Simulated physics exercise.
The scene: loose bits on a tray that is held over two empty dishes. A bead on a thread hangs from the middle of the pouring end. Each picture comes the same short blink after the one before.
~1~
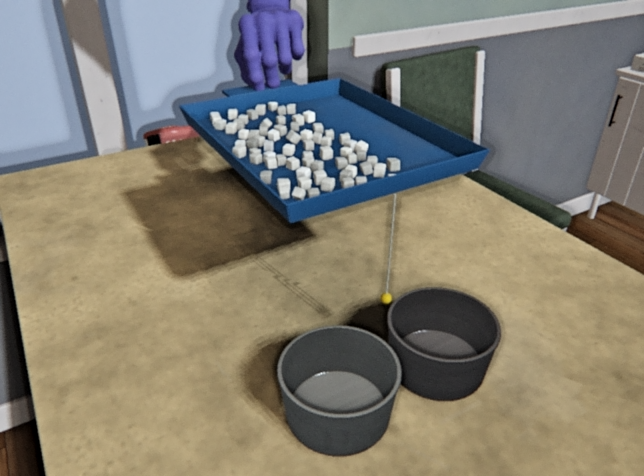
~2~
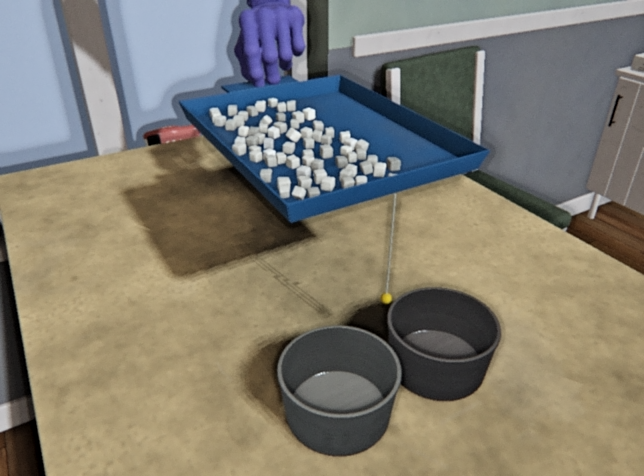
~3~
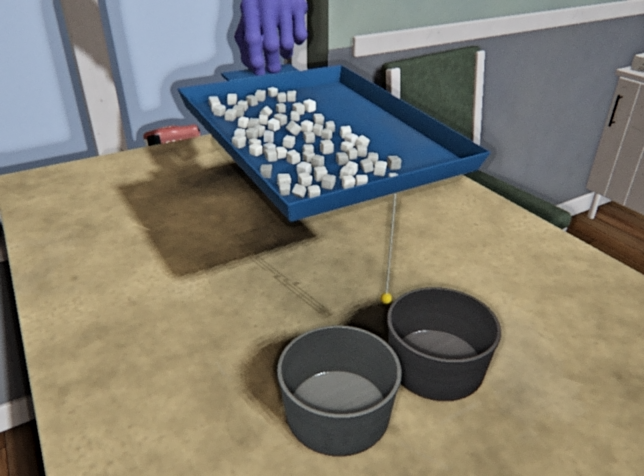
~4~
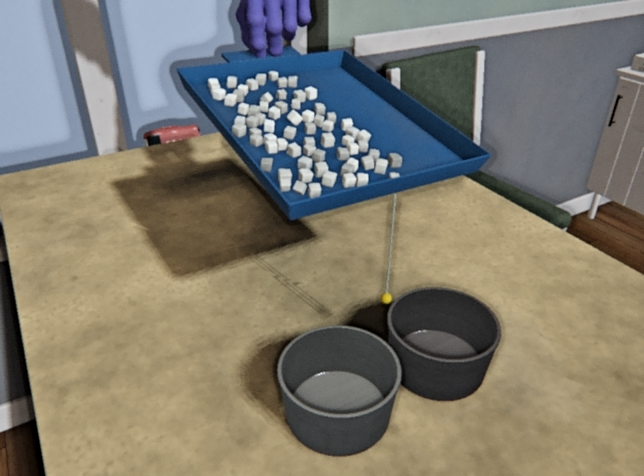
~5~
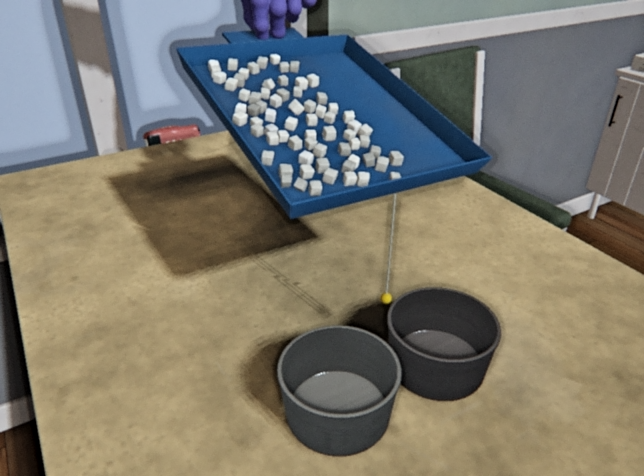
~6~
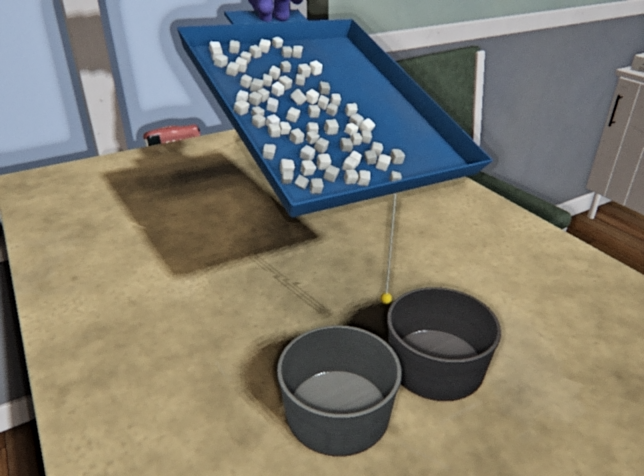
To begin with, a purple-gloved hand holds a blue tray of white cubes nearly level above two empty dark dishes on a table, a yellow bead hanging from its near edge. The hand then lifts the far end gradually, steepening the tray toward the dishes, while the cubes stay scattered across its left side.
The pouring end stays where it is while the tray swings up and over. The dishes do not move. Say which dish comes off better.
Fuller: The right-hand dish.
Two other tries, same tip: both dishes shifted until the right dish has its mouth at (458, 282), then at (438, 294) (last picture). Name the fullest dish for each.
In turn: The right dish; the dish on the right.
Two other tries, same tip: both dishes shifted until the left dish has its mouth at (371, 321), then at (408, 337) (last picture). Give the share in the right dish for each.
In turn 30 and 20 in a hundred.
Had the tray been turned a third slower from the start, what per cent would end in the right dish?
Close to 40 per cent.
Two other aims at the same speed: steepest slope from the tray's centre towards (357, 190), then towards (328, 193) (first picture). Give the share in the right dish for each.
Roughly 10 per cent, and 0 per cent.
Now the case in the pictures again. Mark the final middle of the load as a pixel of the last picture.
At about (442, 369).
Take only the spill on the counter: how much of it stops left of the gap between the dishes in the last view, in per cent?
Some 0 per cent.
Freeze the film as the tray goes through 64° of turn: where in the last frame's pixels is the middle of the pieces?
At about (394, 165).
Soon, tray tipped steeply; all on the tray.
A while on, tray tipped past a quarter turn; most on the tray; a small part in the right dish; a small part outside both; a small part in the air.
Towards the end, tray tipped past a quarter turn; a small part in the left dish; about two thirds in the right dish; about a quarter outside both.
Finally, tray tipped past a quarter turn; a small part in the left dish; about two thirds in the right dish; about a quarter outside both.
